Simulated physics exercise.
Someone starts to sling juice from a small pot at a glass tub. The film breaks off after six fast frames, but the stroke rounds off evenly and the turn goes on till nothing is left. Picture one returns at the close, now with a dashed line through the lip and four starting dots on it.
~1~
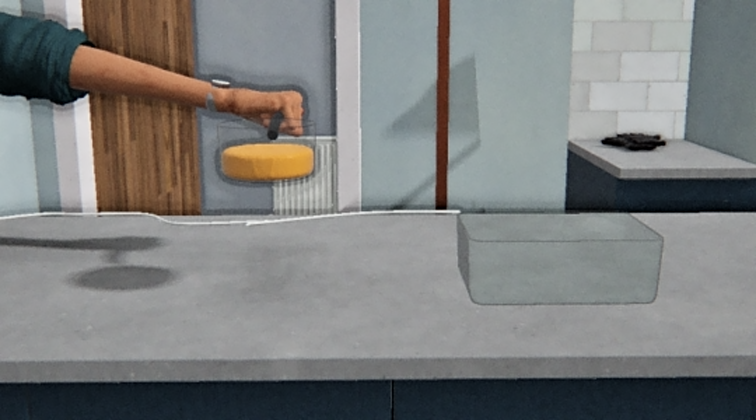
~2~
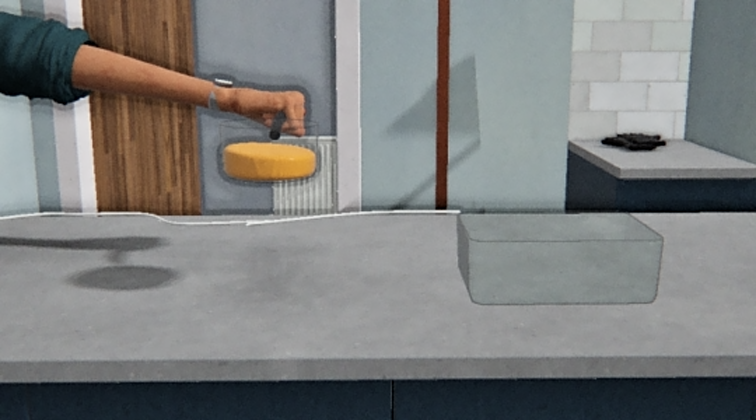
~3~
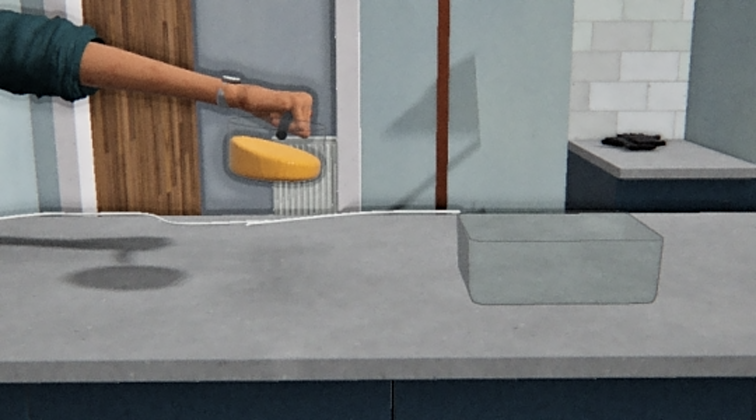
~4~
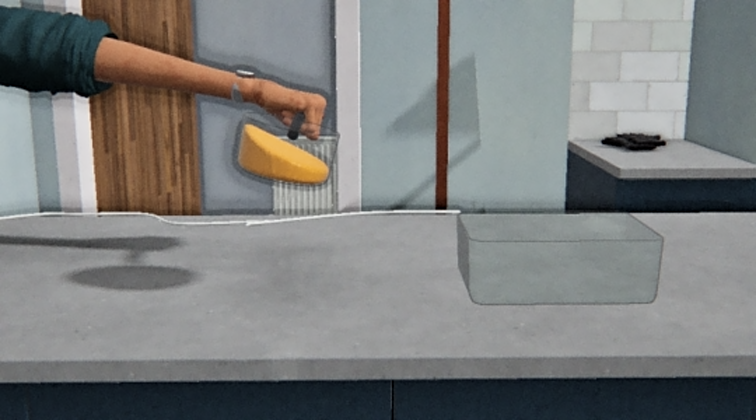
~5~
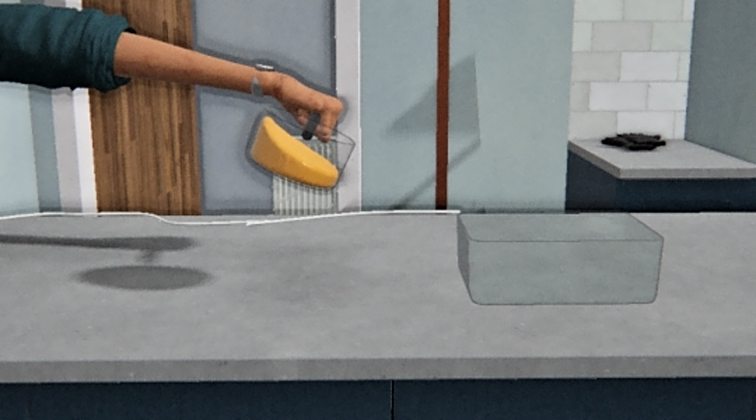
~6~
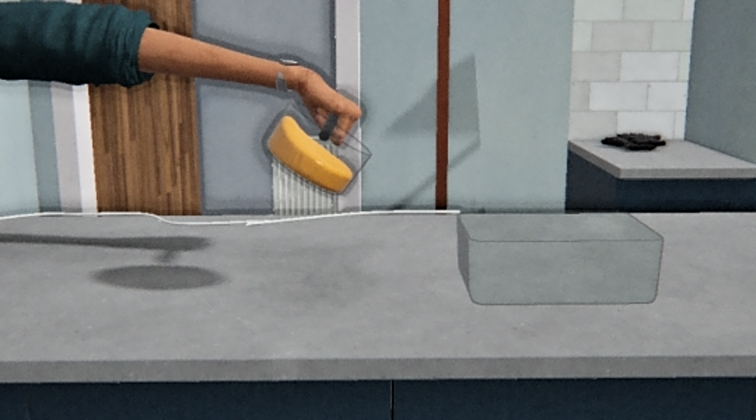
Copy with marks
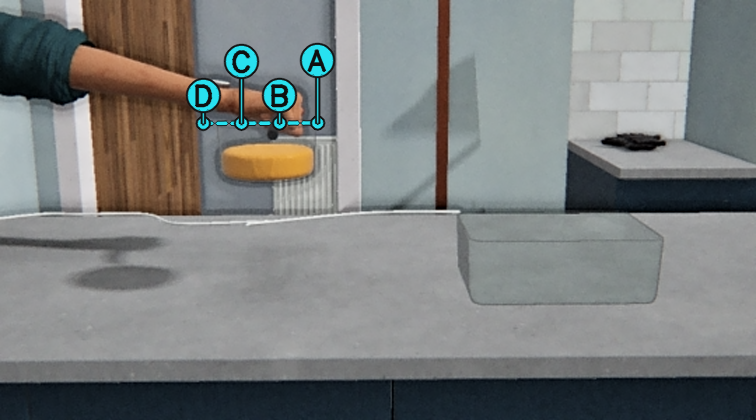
To begin with, a hand reaching in from the left holds a small clear pot of orange juice nearly level above a gray counter, with a glass tub to the right. The arm then moves the pot rightward, tilting it steadily further toward the right, with the juice still inside.
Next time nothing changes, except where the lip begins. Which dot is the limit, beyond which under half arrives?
B.
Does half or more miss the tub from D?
Yes, it does.
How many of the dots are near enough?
Two.
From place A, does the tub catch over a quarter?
Yes.
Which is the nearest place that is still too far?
The answer is C.
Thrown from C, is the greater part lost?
Yes, it does.
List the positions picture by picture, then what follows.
The first picture shows upright, lip at (313, 122); tub from (469, 303) to (656, 302); nothing has left yet.
The second picture shows upright, lip at (316, 123); nothing has left yet.
The third picture shows tipped about 5°, lip at (324, 127); nothing has left yet.
The fourth picture shows tipped about 13°, lip at (338, 133); nothing has left yet.
The fifth picture shows tipped about 23°, lip at (354, 142); nothing has left yet.
The sixth picture shows tipped about 34°, lip at (370, 153); nothing has left yet.
On the marked copy, A at (317, 122); B at (279, 123); C at (241, 123); D at (203, 123).
Choosing A, about 74 % lands in the tub, 4 % falls short and 23 % goes beside or beyond.
Choosing B, about 79 % lands in the tub, 9 % falls short and 12 % goes beside or beyond.
Choosing C, about 12 % lands in the tub, 81 % falls short and 8 % goes beside or beyond.
Choosing D, about 0 % lands in the tub, 94 % falls short and 6 % goes beside or beyond.
